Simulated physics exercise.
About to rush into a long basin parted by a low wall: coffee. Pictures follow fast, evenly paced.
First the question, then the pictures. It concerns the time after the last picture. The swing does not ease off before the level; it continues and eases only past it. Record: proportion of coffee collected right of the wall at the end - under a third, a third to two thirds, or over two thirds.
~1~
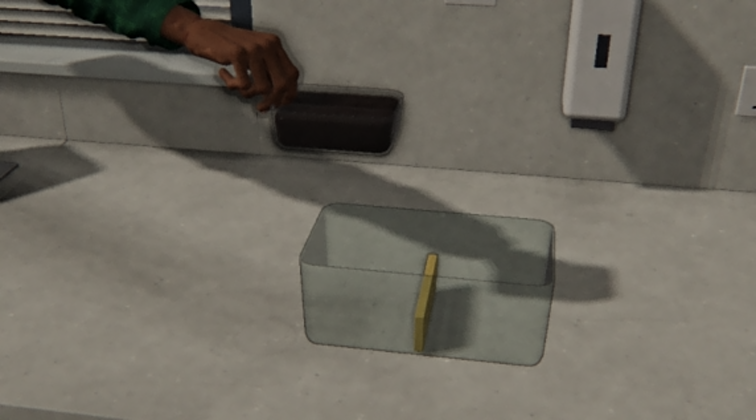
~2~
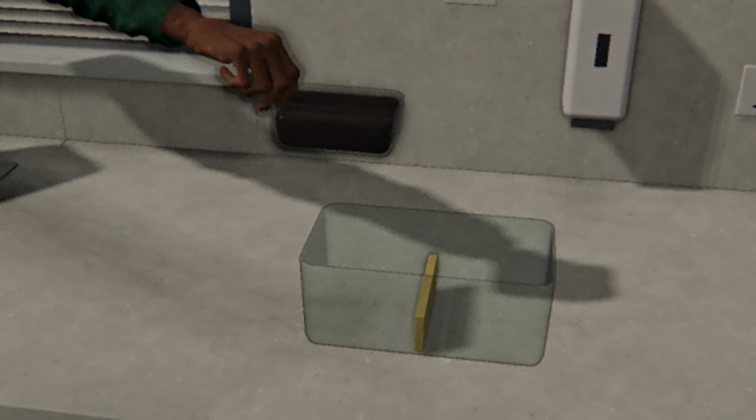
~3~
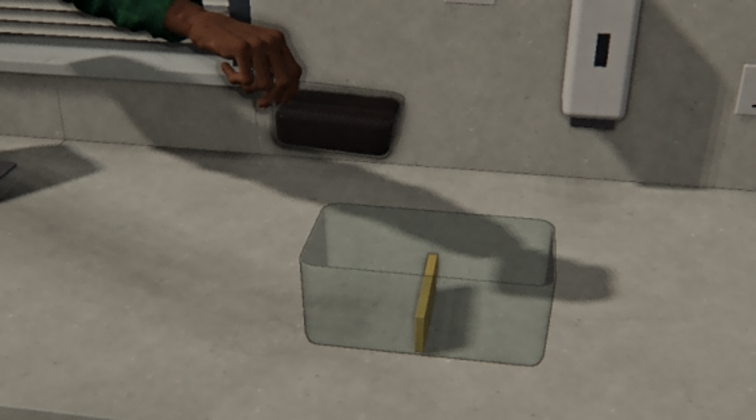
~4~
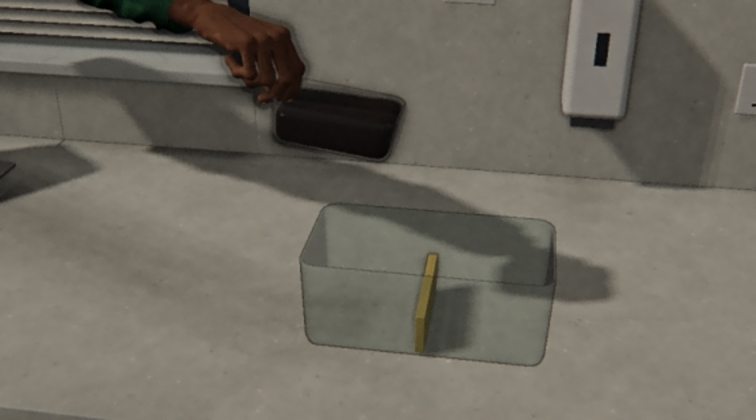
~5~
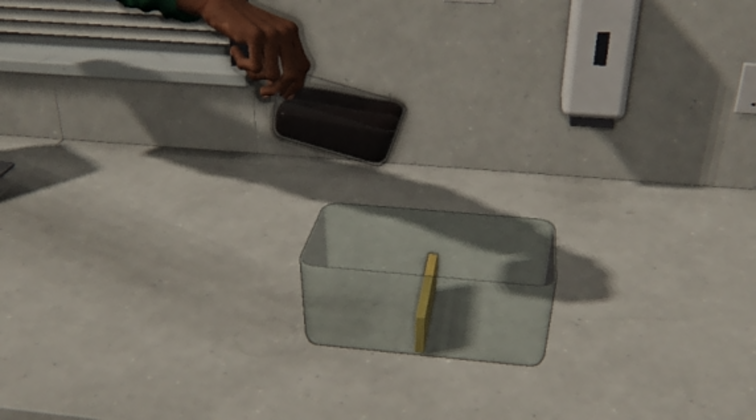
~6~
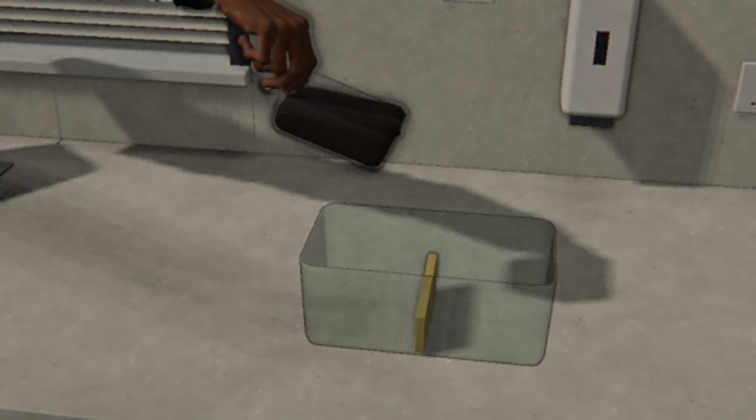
Proportion recorded: Over two thirds.
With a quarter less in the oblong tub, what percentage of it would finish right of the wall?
Result: Around 65 per cent.
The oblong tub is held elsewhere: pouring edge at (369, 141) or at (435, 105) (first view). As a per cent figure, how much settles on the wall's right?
10 %, then 90 %.
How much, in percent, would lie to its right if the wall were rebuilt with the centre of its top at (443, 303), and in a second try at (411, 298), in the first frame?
Try 1: Some 55 %; try 2: 75 %.
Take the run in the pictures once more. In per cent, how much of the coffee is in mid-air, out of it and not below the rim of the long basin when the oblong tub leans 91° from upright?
It's close to 50 %.
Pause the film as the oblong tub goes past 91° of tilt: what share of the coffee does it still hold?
It still holds close to 10 per cent at that lean.
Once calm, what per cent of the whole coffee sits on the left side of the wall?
Close to 25 per cent.
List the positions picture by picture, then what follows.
It leans 0°; its right rim is at (399, 106); the coffee meets the walls at (282, 102) and (398, 109); the long basin's rim runs from (312, 233) to (554, 254); the wall's top is at (427, 285), in the first frame.
It leans 1°; its right rim is at (399, 107); the coffee meets the walls at (283, 101) and (398, 110), in the second frame.
It leans 3°; its right rim is at (400, 110); the coffee meets the walls at (283, 100) and (398, 111), in the third frame.
It leans 8°; its right rim is at (401, 114); the coffee meets the walls at (284, 99) and (400, 113), in the fourth frame.
It leans 13°; its right rim is at (401, 120); the coffee meets the walls at (284, 97) and (401, 114), in the fifth frame.
It leans 20°; its right rim is at (401, 127); the coffee meets the walls at (285, 96) and (401, 119); 3 per cent is over the edge, in the sixth frame.
A moment on, the oblong tub is tipped on its side and 8 per cent is still to pour, 2 is left of the wall and 40 right of it.
Next, the oblong tub is tipped right over and 0 per cent is still to pour, 21 is left of the wall and 76 right of it.
Then the oblong tub is tipped right over and 0 per cent is still to pour, 24 is left of the wall and 74 right of it.
Later the oblong tub is tipped right over and 0 per cent is still to pour, 24 is left of the wall and 74 right of it.
In the end 24 per cent lies left of the wall, 74 right of it and 2 outside.
